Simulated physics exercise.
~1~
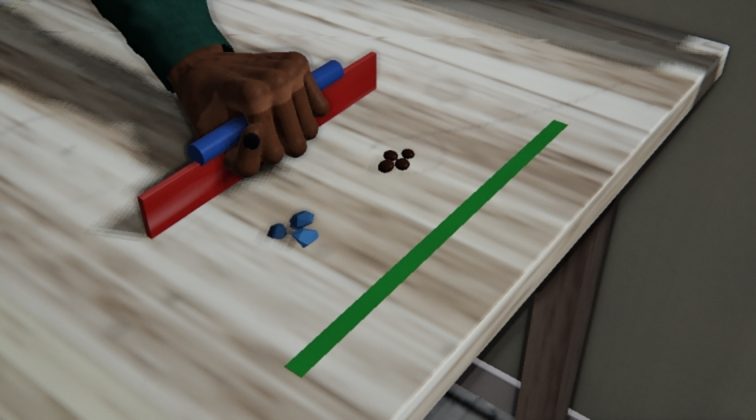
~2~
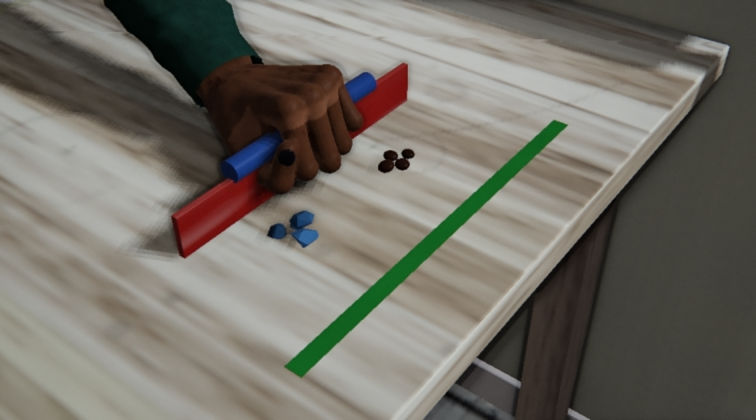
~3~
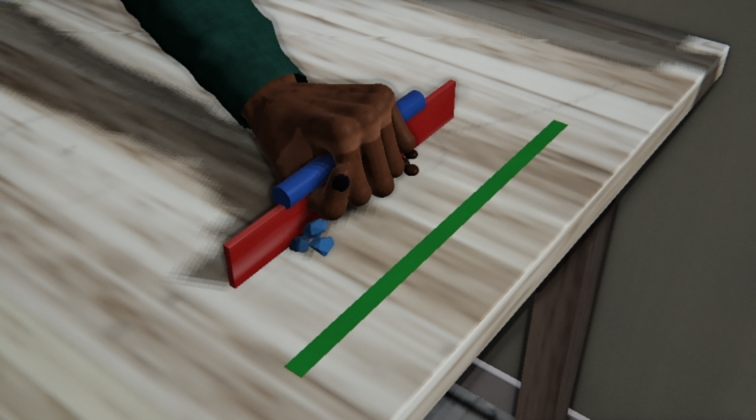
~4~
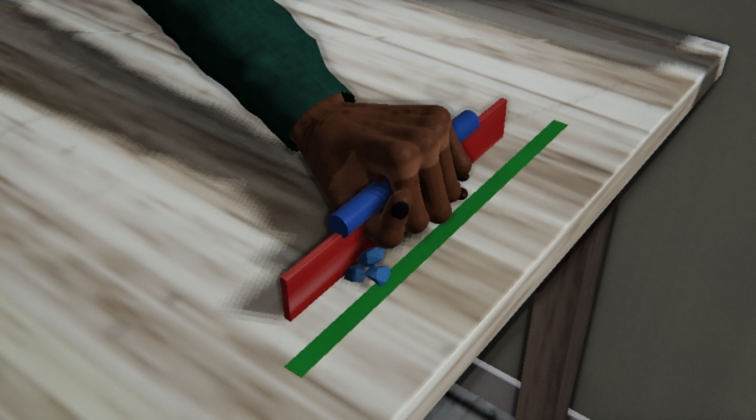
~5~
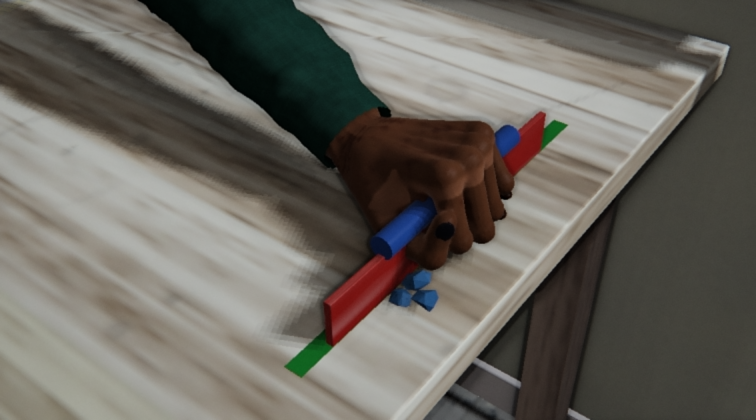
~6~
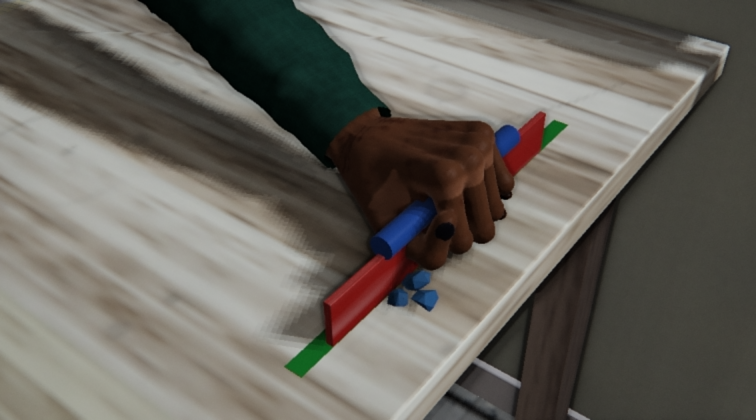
At the start, a hand in a dark green sleeve grips the blue handle of a red scraper on a pale wooden table, with a heap of blue chunks and a heap of dark, bean-like pieces between it and a green tape strip. The hand pushes the scraper right and toward the viewer, while both heaps lie still. The blade then reaches the blue chunks and drives them along, as the dark pieces become mostly hidden by the fingers. Finally, the scraper stops at the tape, the blue chunks resting just beyond it, still on the table, and the dark pieces out of sight.
